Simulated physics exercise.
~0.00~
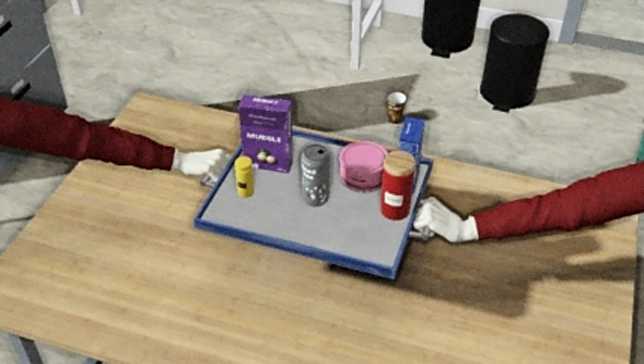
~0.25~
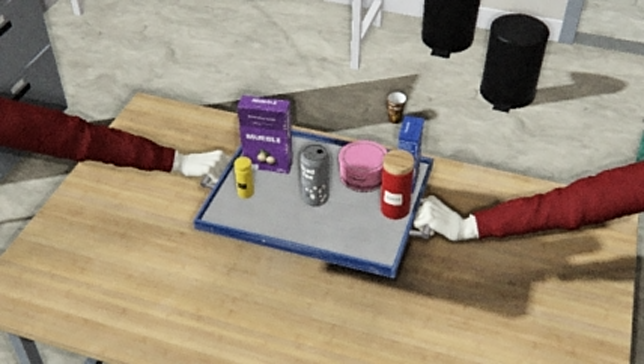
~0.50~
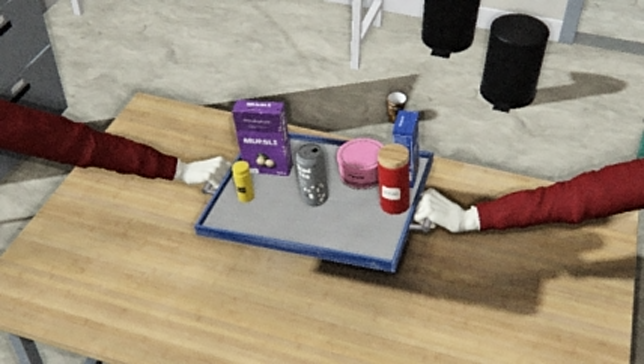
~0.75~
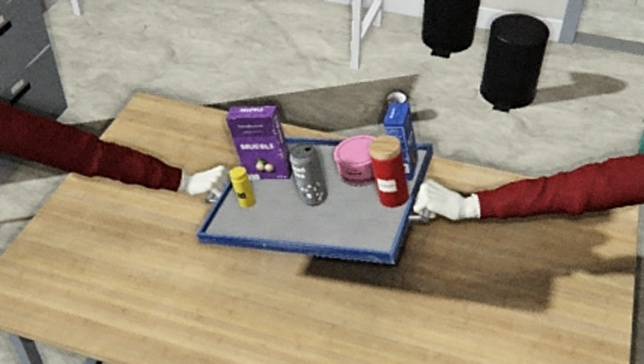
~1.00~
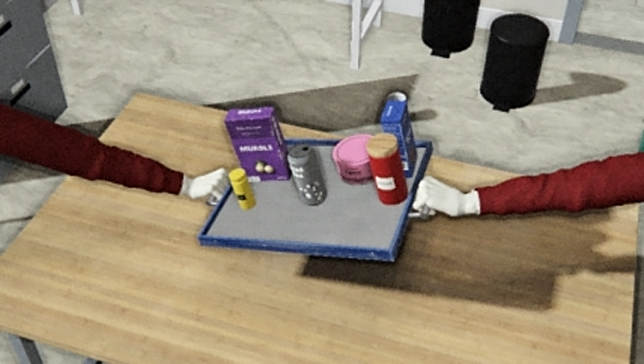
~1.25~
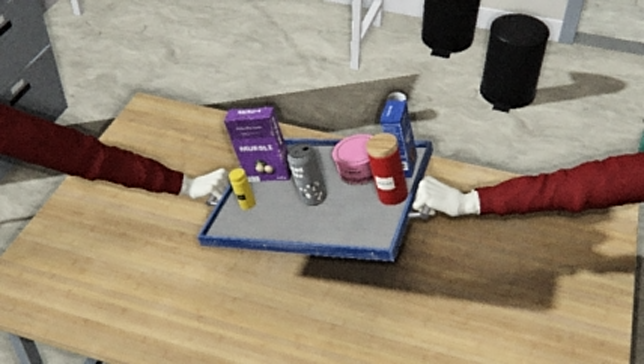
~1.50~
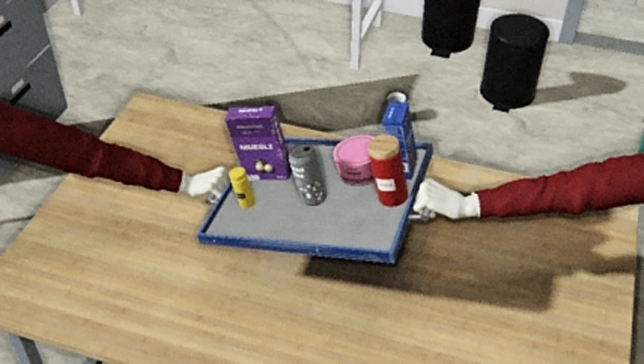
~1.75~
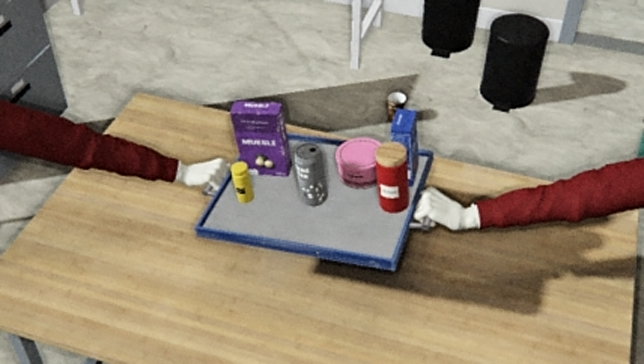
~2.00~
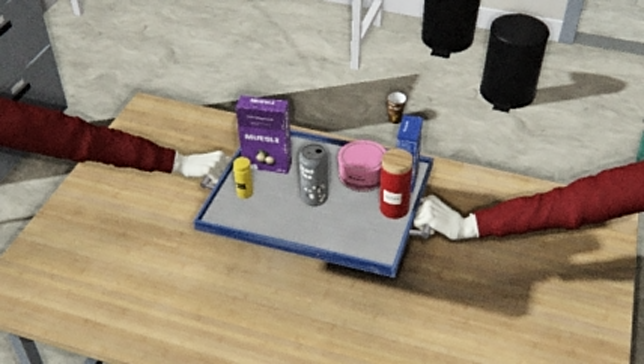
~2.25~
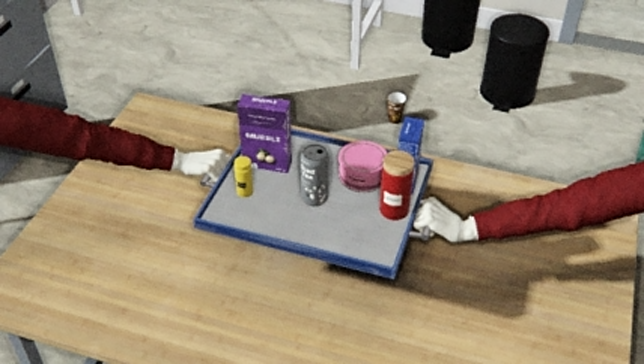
We see two hands in red sleeves holding a blue-rimmed tray of groceries above a wooden table; the tray tips down to the left, the items lean with it without toppling, and then it is levelled again, ending with everything upright about where it began.
